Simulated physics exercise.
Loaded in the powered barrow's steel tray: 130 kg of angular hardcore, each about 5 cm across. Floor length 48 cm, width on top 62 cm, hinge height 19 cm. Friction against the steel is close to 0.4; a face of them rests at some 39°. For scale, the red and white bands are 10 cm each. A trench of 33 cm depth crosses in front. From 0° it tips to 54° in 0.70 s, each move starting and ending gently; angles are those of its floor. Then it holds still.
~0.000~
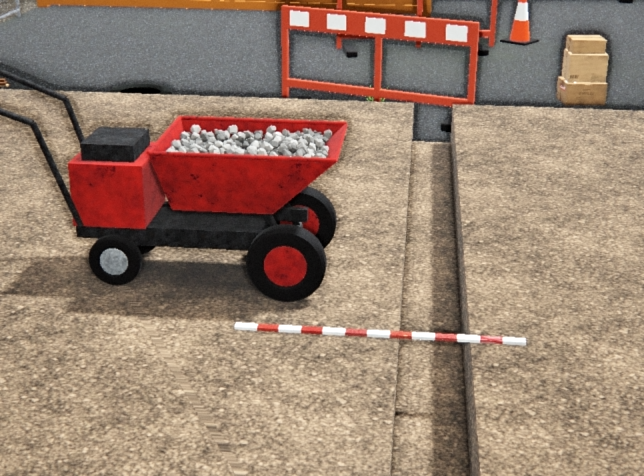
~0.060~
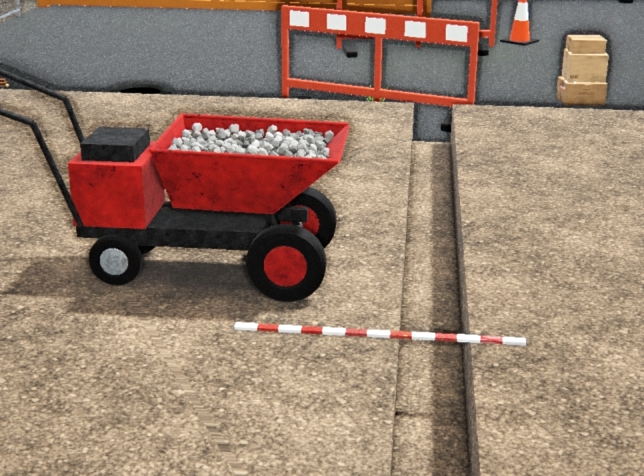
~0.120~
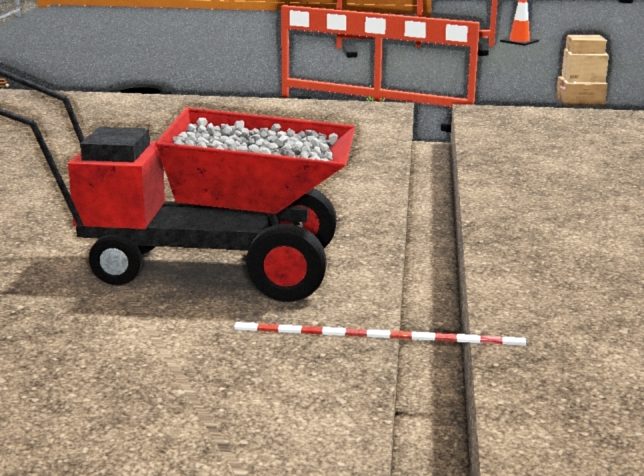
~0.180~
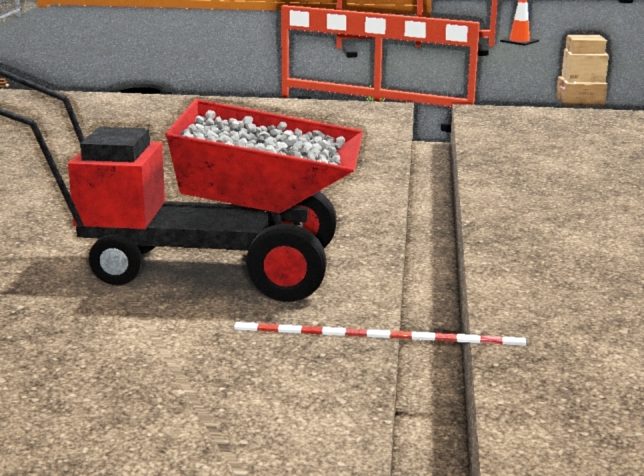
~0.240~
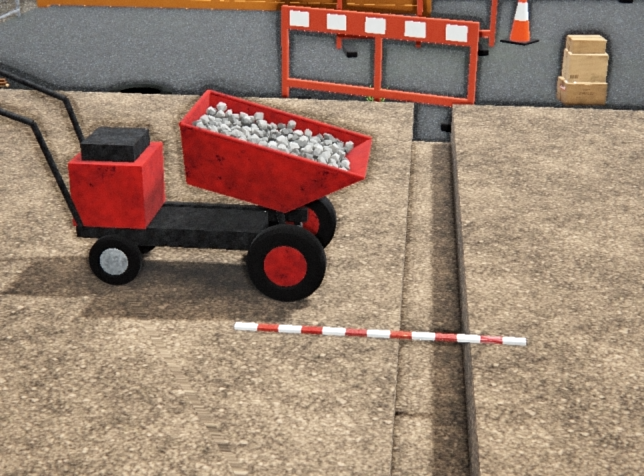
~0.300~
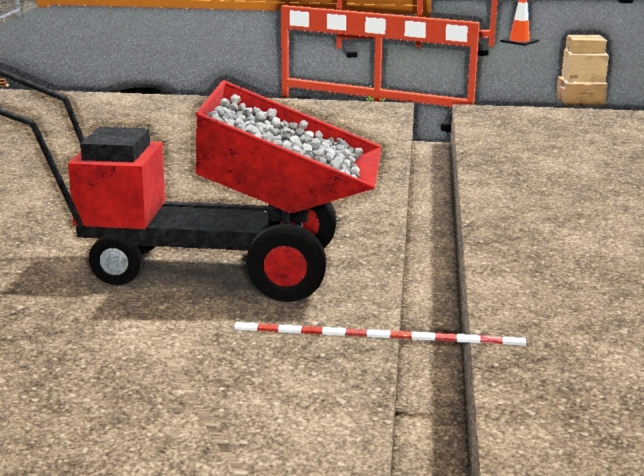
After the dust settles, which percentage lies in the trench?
About 41 per cent.
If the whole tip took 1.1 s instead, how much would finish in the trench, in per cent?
Then about 35 per cent.
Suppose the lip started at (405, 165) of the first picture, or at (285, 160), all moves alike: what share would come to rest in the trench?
First some 5, then 30 per cent.
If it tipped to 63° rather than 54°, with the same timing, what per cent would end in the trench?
In that case some 75 per cent.
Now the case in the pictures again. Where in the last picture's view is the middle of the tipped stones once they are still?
Near (441, 333).
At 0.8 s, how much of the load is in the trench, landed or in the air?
About 5 per cent by then.
After 0.5 s the floor is at 45°; 100 % in the tray; the foremost stones are at (388, 205).
After 0.8 s the floor is at 54°; 95 % in the tray, 5 % in the trench; the foremost stones are at (447, 277).
After 1.1 s the floor is at 54°; 66 % in the tray, 28 % in the trench, 6 % past the trench; the foremost stones are at (506, 279).
After 3.1 s the floor is at 54°; 53 % in the tray, 41 % in the trench, 7 % past the trench; the foremost stones are at (538, 281).
